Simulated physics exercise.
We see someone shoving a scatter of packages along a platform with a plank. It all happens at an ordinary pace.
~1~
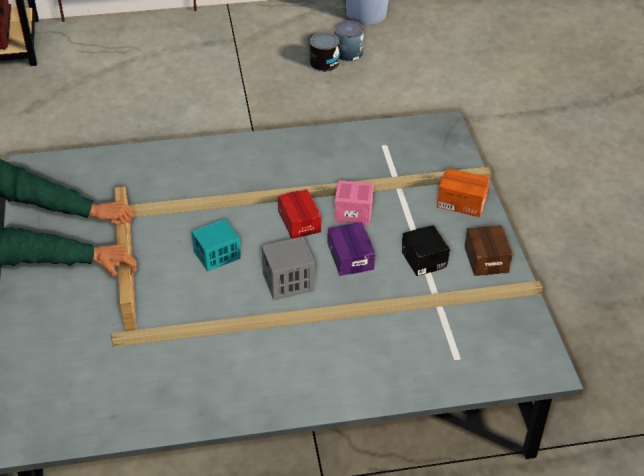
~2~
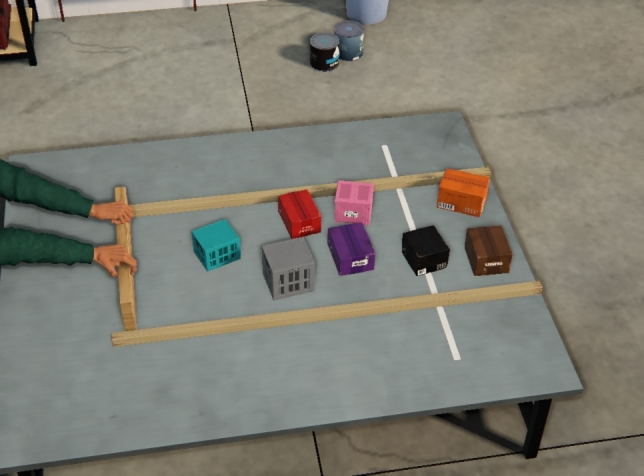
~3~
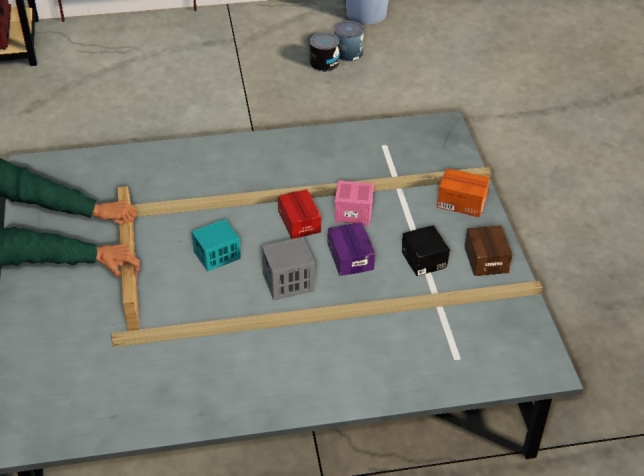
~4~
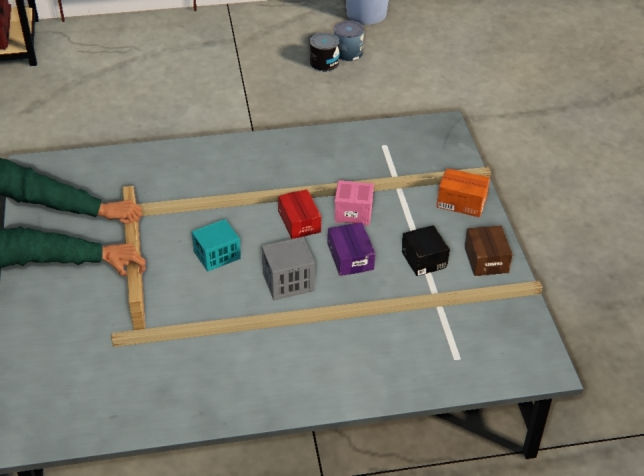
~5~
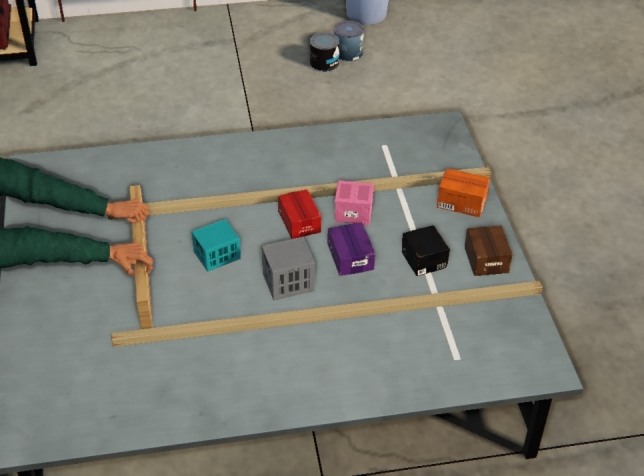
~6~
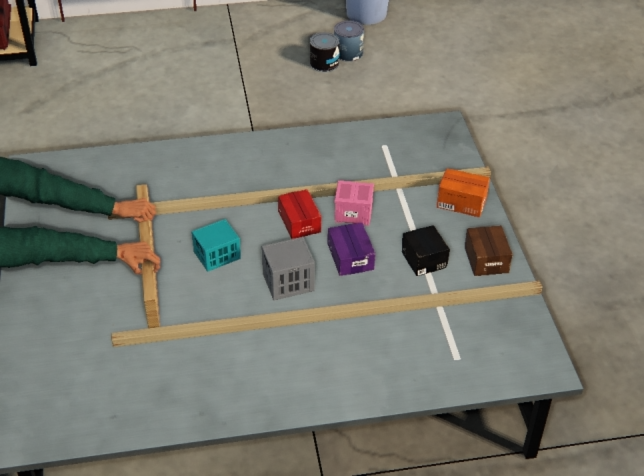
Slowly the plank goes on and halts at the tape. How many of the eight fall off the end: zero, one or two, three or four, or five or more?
The number that fall off is one or two.
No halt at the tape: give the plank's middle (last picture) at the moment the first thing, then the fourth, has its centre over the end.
Near (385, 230) and (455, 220).
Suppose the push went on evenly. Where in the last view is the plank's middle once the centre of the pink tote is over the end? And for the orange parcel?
About (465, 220), and (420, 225) for the other.
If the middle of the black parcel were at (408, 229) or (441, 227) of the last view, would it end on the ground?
In turn it is kept; does not fall.
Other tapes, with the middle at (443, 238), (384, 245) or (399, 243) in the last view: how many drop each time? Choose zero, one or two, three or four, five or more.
Taking them in turn, three to four; zero; 1 or 2.
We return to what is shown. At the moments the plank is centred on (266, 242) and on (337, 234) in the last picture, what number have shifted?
The counts are 2 and 6.
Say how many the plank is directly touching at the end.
That makes 3.
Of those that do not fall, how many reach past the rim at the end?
It comes to 2.
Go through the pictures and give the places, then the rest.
The first frame shows brown box (488, 251); orange parcel (463, 192); black parcel (425, 250); plank (125, 258); tape (417, 241).
The second frame shows orange parcel (463, 192); pink tote (354, 203).
The third frame shows black parcel (425, 250); plank (128, 258).
The fourth frame shows brown box (488, 251); grey crate (288, 269).
The fifth frame shows orange parcel (463, 192); purple parcel (351, 249).
The sixth frame shows brown box (488, 251); orange parcel (463, 192); black parcel (425, 250); plank (148, 256); tape (417, 241).
Soon after, none off yet; brown box at rest near (488, 251); orange parcel at rest near (463, 192); black parcel at rest near (425, 250).
By the end, the number that fall off is one or two; fallen, brown box.
